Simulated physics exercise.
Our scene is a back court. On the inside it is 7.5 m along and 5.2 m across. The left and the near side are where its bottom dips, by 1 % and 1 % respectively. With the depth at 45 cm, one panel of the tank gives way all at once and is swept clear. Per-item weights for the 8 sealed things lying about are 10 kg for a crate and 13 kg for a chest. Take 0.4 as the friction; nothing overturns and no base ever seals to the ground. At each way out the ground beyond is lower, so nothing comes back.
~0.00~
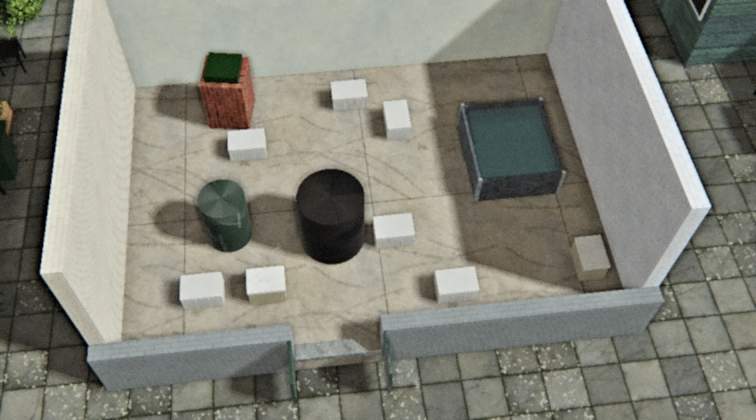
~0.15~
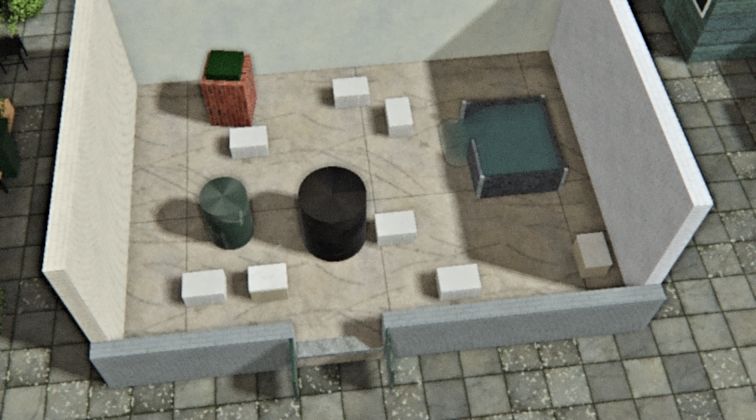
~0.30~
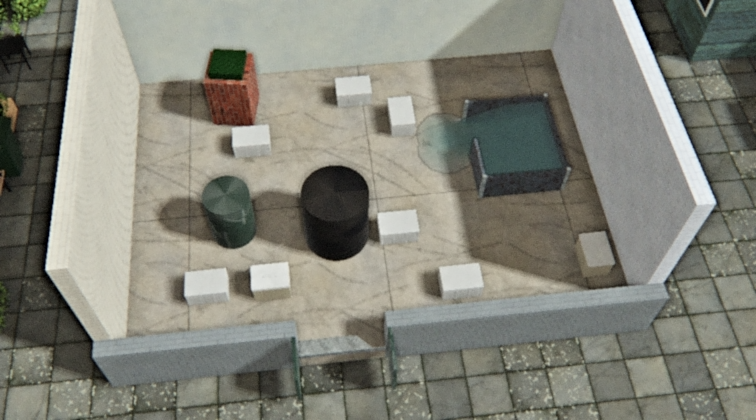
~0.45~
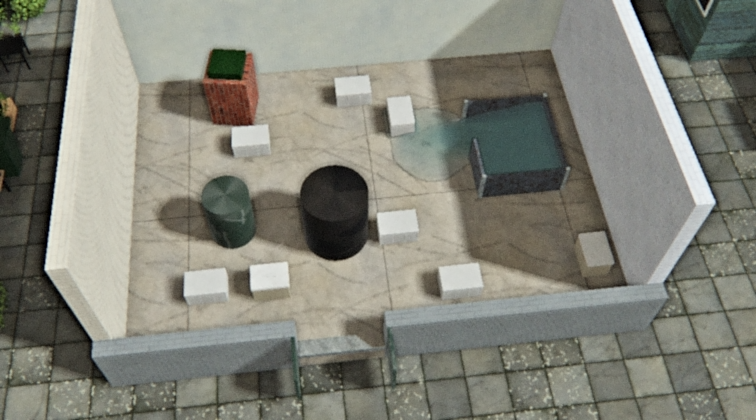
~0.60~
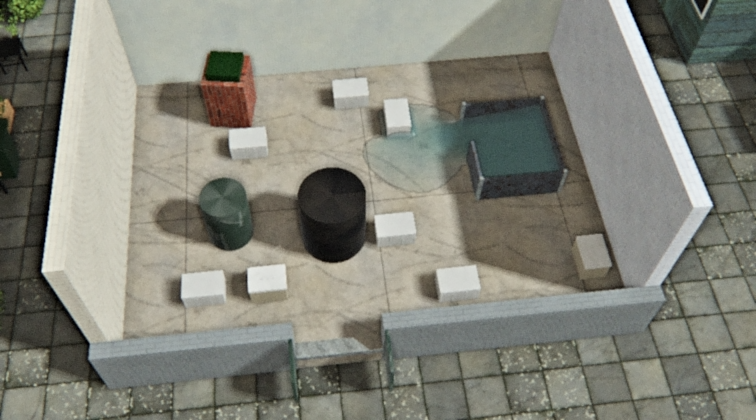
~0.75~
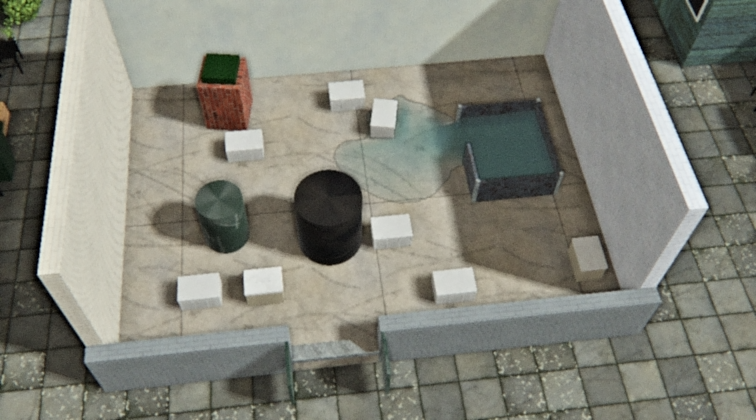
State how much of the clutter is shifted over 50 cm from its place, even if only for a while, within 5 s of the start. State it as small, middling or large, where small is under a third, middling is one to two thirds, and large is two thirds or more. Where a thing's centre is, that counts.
Middling.
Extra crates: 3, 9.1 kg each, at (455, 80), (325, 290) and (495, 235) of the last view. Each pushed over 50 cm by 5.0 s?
Order as listed: Inside half a metre / inside half a metre / inside half a metre.
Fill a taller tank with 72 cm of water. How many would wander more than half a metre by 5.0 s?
Then 3 of them.
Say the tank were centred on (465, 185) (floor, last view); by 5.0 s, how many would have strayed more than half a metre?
1.
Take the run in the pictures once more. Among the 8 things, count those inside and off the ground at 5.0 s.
By my count, 1.
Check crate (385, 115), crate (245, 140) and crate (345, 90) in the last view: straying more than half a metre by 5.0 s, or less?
Taking them in turn, the answers are greater, greater and greater.
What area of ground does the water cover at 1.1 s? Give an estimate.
I'd estimate close to 7.5 m2.
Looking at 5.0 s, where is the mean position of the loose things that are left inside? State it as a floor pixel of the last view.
Mean floor pixel: About (308, 224).
After 1.1 s 1 of 8 are over 50 cm from their spots; 0 afloat.
After 2.2 s 2 of 8 are over 50 cm from their spots; 0 afloat.
After 3.5 s 3 of 8 are over 50 cm from their spots; 1 afloat.
After 5.0 s 3 of 8 are over 50 cm from their spots, and 3 have been at some point; 1 afloat.
